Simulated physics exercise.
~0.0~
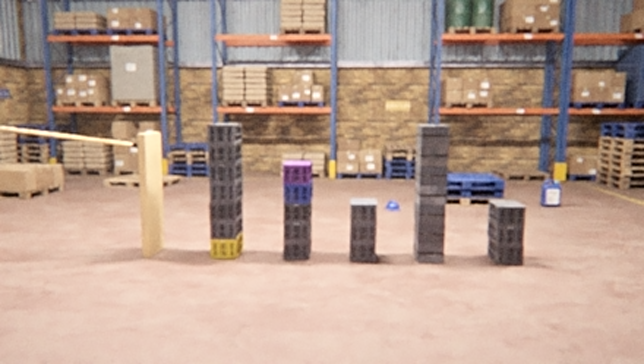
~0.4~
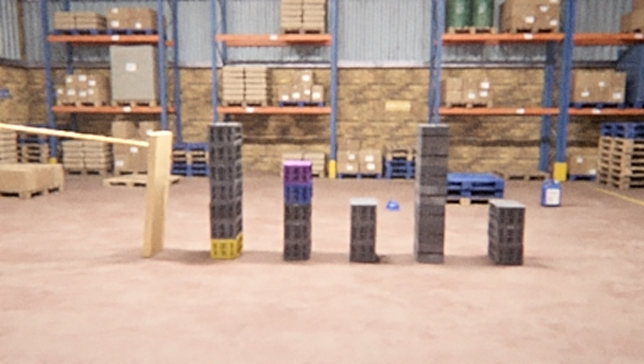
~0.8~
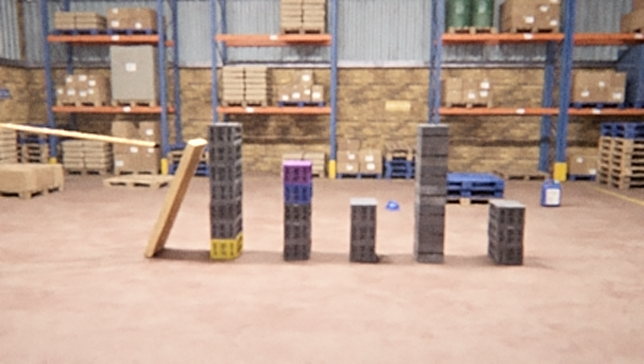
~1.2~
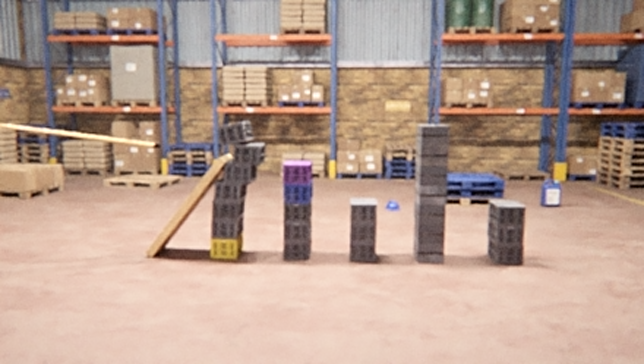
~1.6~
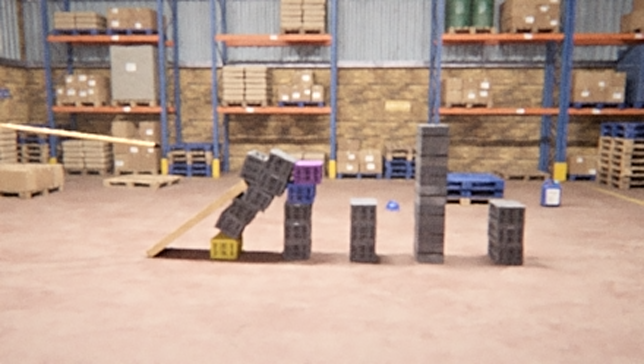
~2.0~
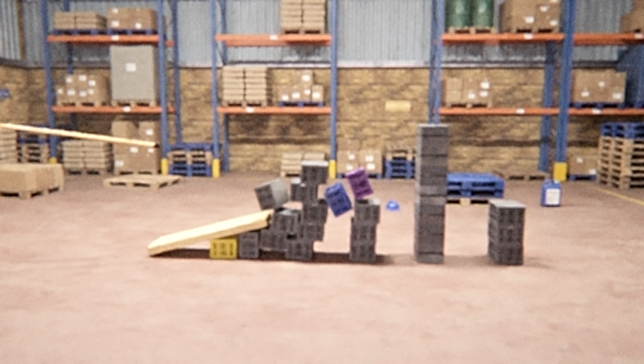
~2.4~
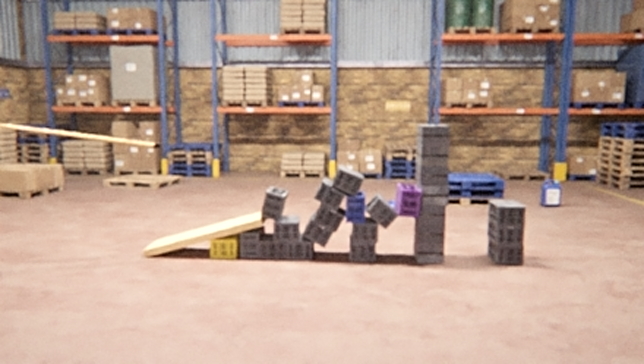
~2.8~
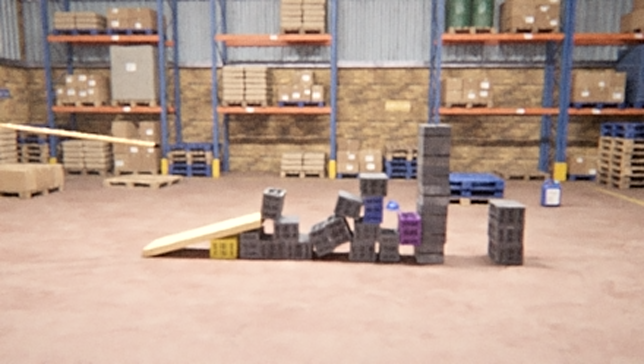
On a warehouse floor, five stacks of mostly dark crates stand in a row, with an upright wooden board at the left end. A pale pole pushes the board rightward until it tips against the first stack, which buckles and topples into the second. The yellow crate at its base stays put while the board sinks low over it. The second stack gives way next, throwing its purple and blue crates right, over the short third stack. The purple crate hits the tall fourth stack and drops beside it, leaving a jumbled heap while the last two stacks remain standing.
